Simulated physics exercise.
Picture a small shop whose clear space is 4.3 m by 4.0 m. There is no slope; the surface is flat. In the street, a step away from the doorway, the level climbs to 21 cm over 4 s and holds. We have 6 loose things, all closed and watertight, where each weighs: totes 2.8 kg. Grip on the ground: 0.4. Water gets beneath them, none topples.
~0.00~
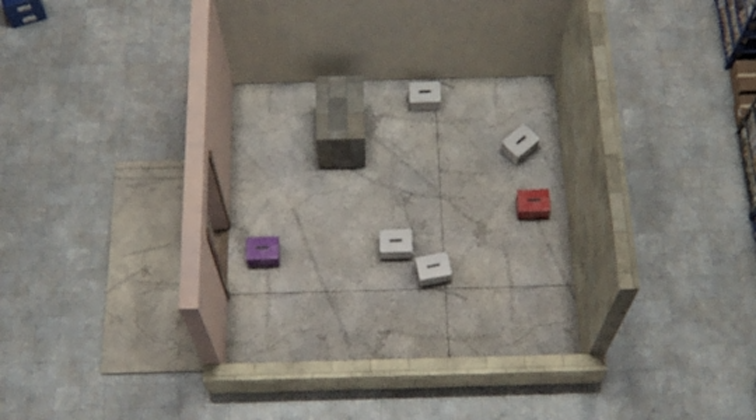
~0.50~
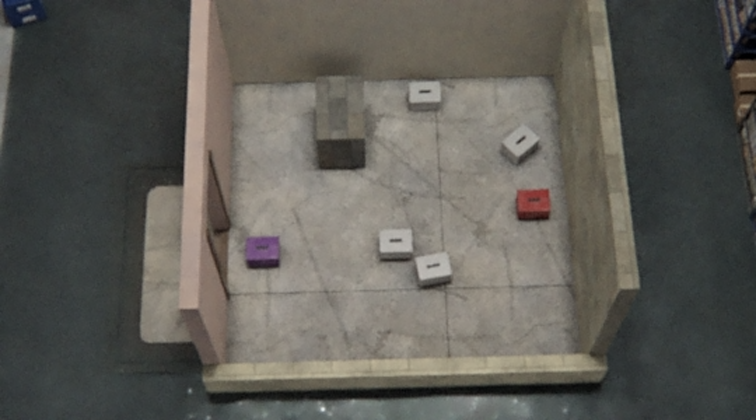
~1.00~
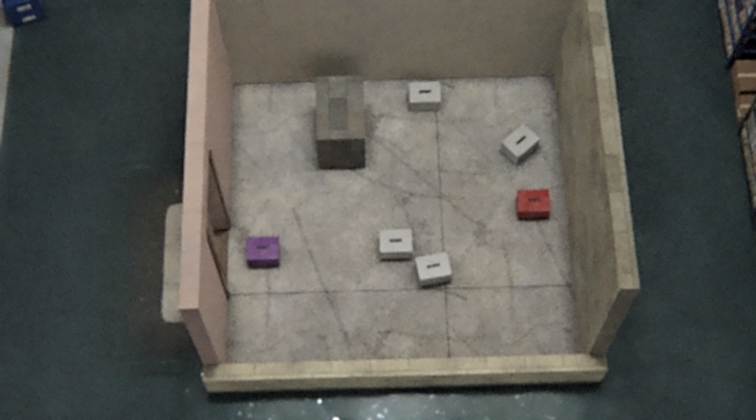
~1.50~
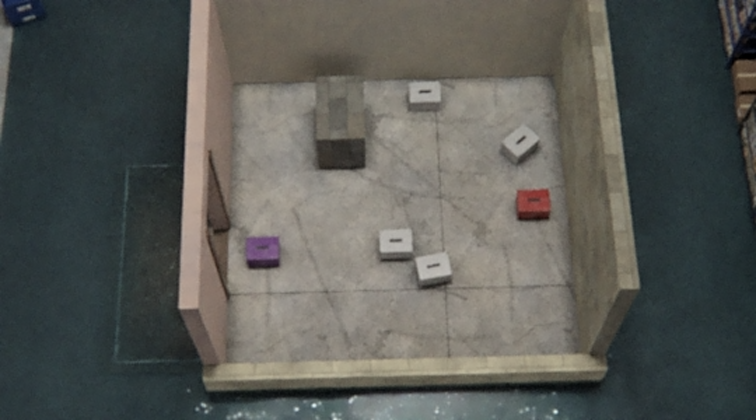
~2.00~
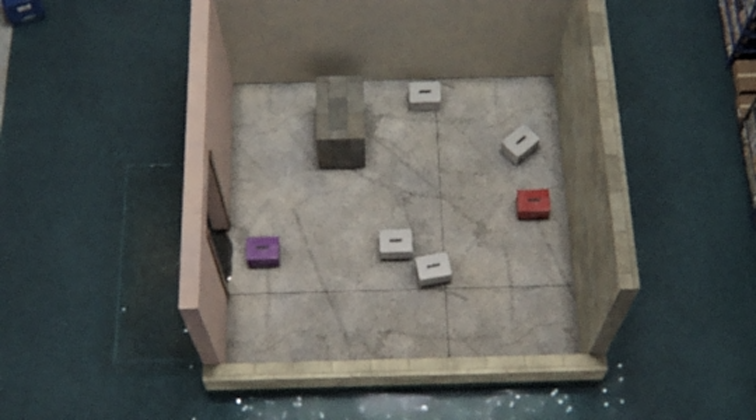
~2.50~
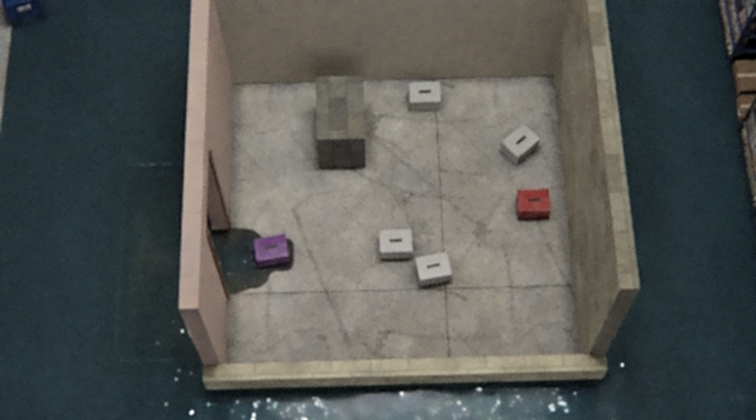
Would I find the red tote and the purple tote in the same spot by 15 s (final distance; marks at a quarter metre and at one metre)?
Red tote goes a long way, purple tote goes a long way.
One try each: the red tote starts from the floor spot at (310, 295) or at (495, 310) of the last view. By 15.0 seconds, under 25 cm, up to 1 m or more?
Results in order: It ends up well away; it ends up well away.
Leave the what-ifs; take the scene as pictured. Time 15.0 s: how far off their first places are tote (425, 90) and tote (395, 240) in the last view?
Shifts: 80 cm / 200 cm.
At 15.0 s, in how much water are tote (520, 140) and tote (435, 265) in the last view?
9 and 11 cm.
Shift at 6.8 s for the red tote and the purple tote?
Roughly 20 and 300 cm.
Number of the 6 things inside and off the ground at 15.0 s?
Count at that moment: 6.
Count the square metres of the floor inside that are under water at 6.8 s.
About 15 m2 is covered.
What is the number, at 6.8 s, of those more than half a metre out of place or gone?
3.
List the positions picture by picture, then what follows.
The red tote at (534, 200) rests on the ground; the purple tote at (262, 248), on the bottom; 0.0 m2 under water; 0 of 6 have shifted, in the first frame.
The red tote at (534, 200) rests on the ground; the purple tote at (262, 248) rests on the ground; 0.0 m2 under water; 0 of 6 have shifted, in the second frame.
The red tote at (534, 200) rests on the ground; the purple tote at (262, 248) rests on the ground; water covers 0.0 m2; 0 of 6 have shifted, in the third frame.
The red tote at (534, 200), on the bottom; the purple tote at (262, 248), on the bottom; water covers 0.0 m2; 0 of 6 have shifted, in the fourth frame.
The red tote at (534, 200) rests on the ground; the purple tote at (262, 248) rests on the ground; water covers 0.0 m2; 0 of 6 have shifted, in the fifth frame.
The red tote at (534, 200), on the bottom; the purple tote at (271, 247), on the bottom, 10 cm from its start; 0.3 m2 under water; 1 of 6 have shifted, in the sixth frame.
After 3.5 s the red tote is near (534, 200), 0.0 m from its start, aground; the purple tote is near (339, 242), 0.9 m from its start, aground; 0 afloat.
After 6.8 s the red tote is near (552, 197), 0.2 m from its start, aground; the purple tote is near (503, 231), 3.0 m from its start, afloat; 2 afloat.
After 11.0 s the red tote is near (538, 106), 1.3 m from its start, afloat; the purple tote is near (550, 210), 3.6 m from its start, afloat; 6 afloat.
After 15.0 s the red tote is near (427, 83), 2.1 m from its start, afloat; the purple tote is near (520, 128), 3.6 m from its start, afloat; 6 afloat.
